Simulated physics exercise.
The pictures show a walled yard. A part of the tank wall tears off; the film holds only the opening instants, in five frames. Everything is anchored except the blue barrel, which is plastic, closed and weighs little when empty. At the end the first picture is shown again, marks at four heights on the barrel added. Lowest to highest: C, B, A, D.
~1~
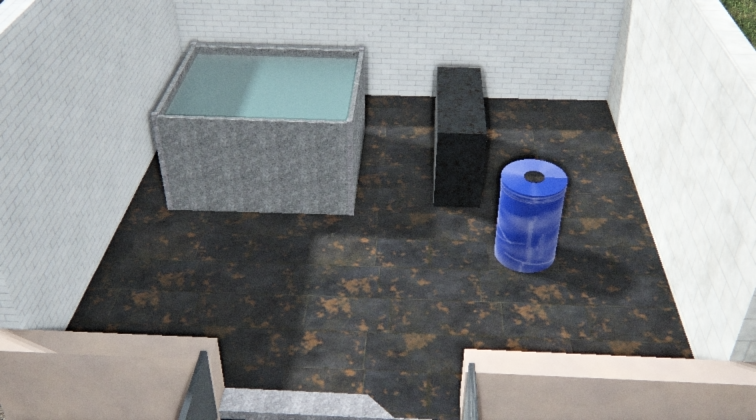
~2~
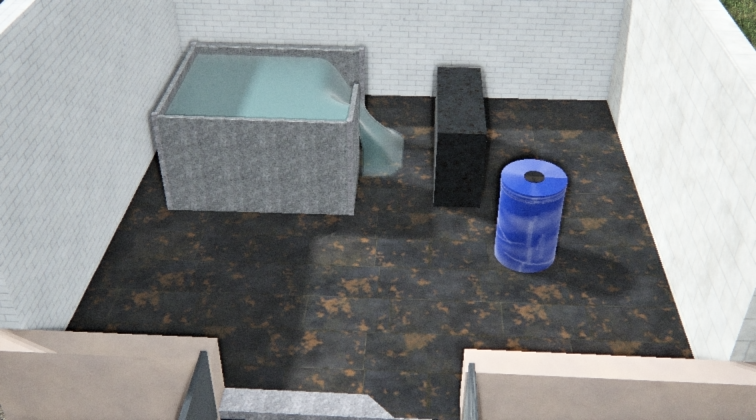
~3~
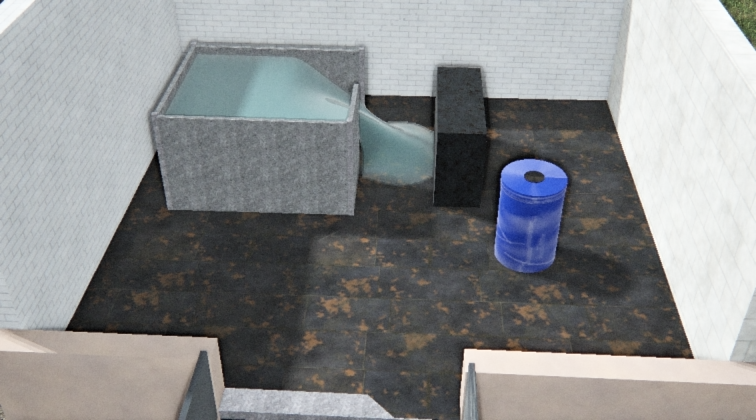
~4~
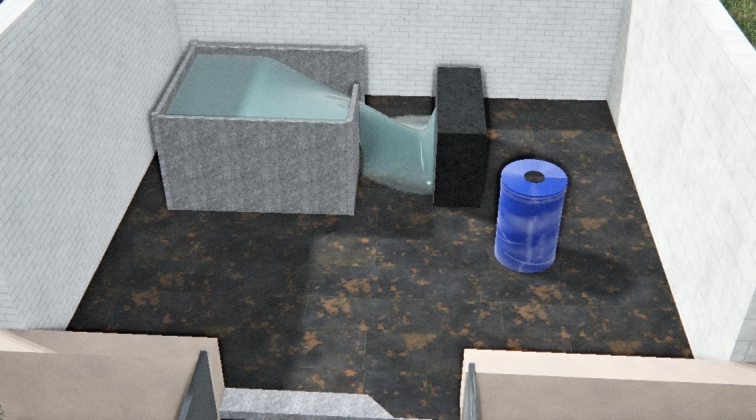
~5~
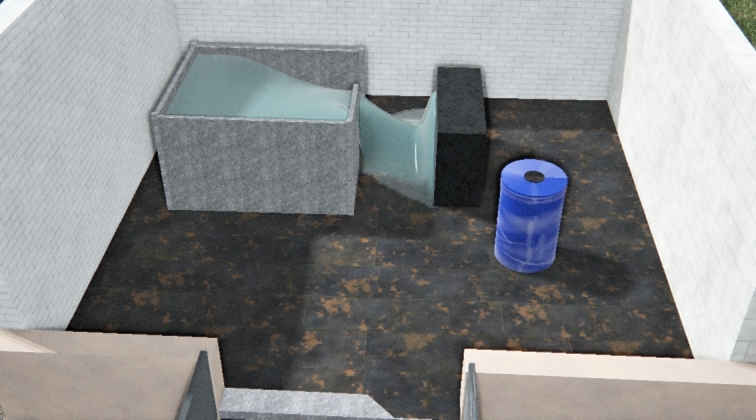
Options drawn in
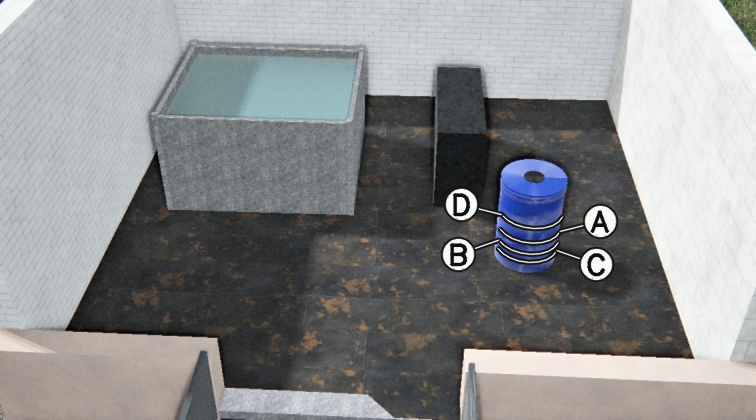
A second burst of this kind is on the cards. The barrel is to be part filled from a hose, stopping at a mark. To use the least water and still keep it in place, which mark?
Take C.
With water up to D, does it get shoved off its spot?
No, that is safe.
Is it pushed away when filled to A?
No, that is safe.
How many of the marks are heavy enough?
All four.
In white, A at (532, 243); B at (530, 254); C at (529, 262); D at (534, 228); from the bottom up C, B, A, D.
For mark A, it does not move.
For mark B, it does not move.
For mark C, it does not move.
For mark D, it does not move.
